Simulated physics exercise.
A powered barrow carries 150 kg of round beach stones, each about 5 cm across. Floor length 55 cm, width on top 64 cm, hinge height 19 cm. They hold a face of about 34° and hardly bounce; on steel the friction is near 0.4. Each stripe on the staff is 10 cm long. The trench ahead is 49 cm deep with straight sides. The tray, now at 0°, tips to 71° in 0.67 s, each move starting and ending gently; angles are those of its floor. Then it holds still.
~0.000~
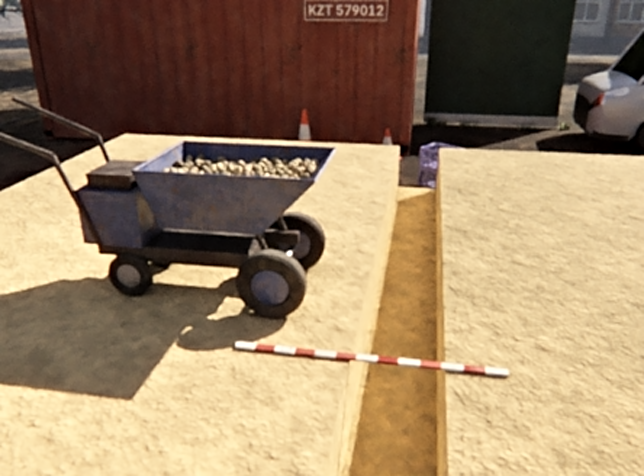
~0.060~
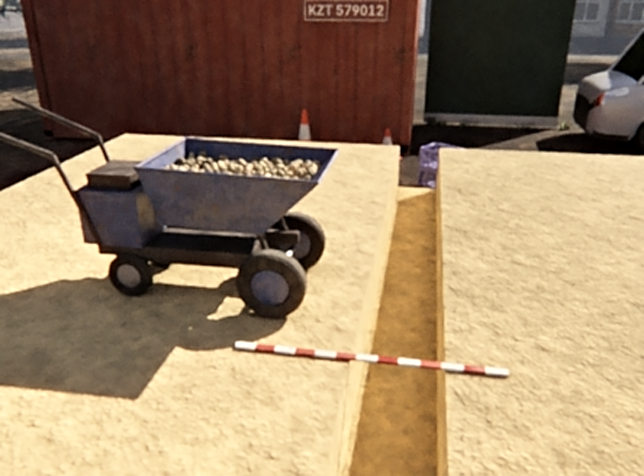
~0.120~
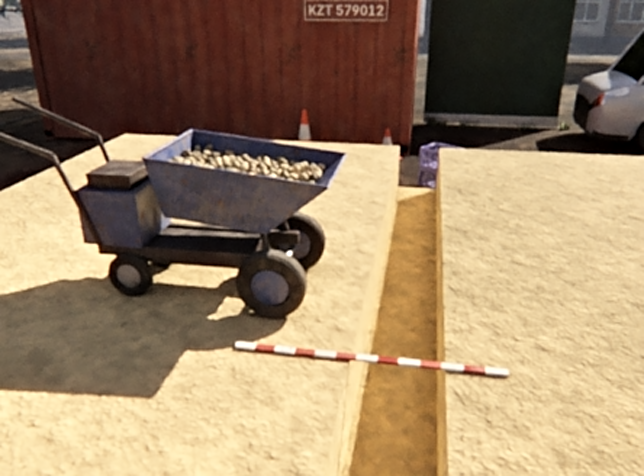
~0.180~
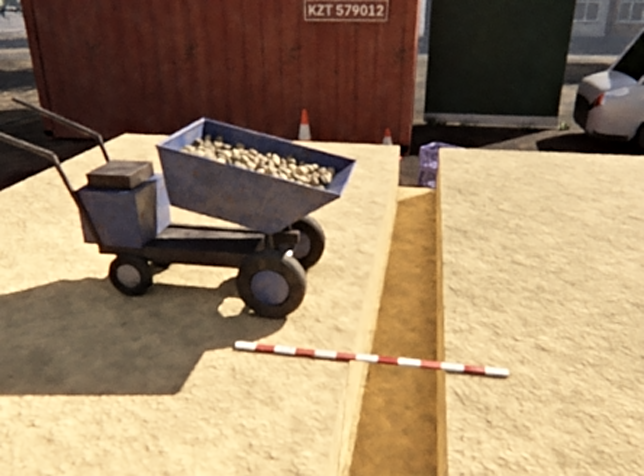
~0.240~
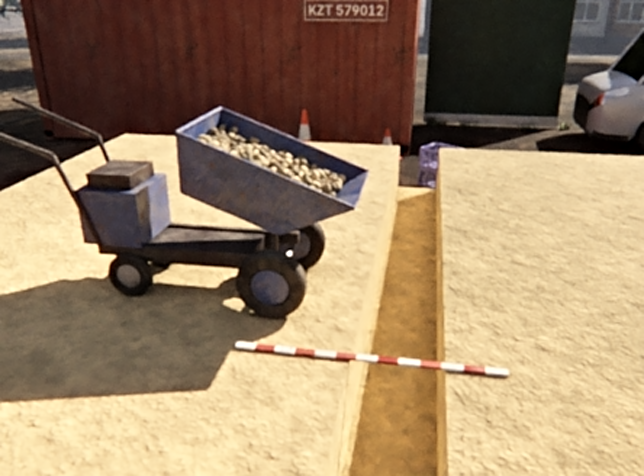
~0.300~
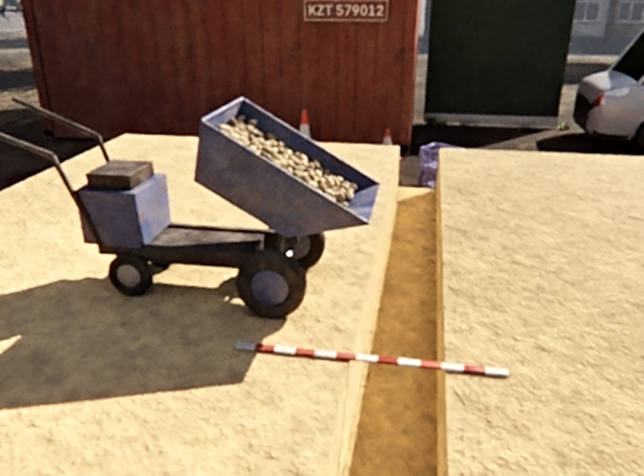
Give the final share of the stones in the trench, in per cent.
Some 59 per cent of it.
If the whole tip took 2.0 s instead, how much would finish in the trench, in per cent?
Then about 80 per cent.
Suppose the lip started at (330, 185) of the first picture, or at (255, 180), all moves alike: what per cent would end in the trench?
Near 40 per cent from the first place, 100 from the second.
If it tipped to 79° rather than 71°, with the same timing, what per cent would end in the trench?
Then about 75 per cent.
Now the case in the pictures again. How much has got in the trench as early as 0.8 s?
Some 25 per cent.
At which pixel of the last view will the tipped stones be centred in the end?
Near (431, 361).
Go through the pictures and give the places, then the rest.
Lip at (315, 182), floor tilted 0°, highest stones at (282, 168), in the first picture.
The tray is at 2°, its lip at (318, 183); the top of the load is at (249, 165); the stones move at 0.4 m/s on average, in the second picture.
Lip at (328, 188), floor tilted 6°, highest stones at (202, 156); the stones move at 0.8 m/s on average, in the third picture.
Lip at (340, 196), floor tilted 13°, highest stones at (204, 145); the stones move at 1.2 m/s on average, in the fourth picture.
Lip at (355, 209), floor tilted 21°, highest stones at (218, 135); the stones move at 1.4 m/s on average, in the fifth picture.
Lip at (369, 224), floor tilted 30°, highest stones at (235, 127); the stones move at 1.5 m/s on average, in the sixth picture.
After 0.5 s the floor is at 60°; 100 % in the tray; the foremost stones are at (386, 251).
After 0.8 s the floor is at 71°; 68 % in the tray, 27 % in the trench, 5 % past the trench; the foremost stones are at (467, 318).
After 1.1 s the floor is at 71°; 9 % in the tray, 50 % in the trench, 41 % past the trench; the foremost stones are at (630, 330).
After 3.1 s the floor is at 71°; 0 % in the tray, 59 % in the trench, 41 % past the trench; the foremost stones are past the picture's edge.
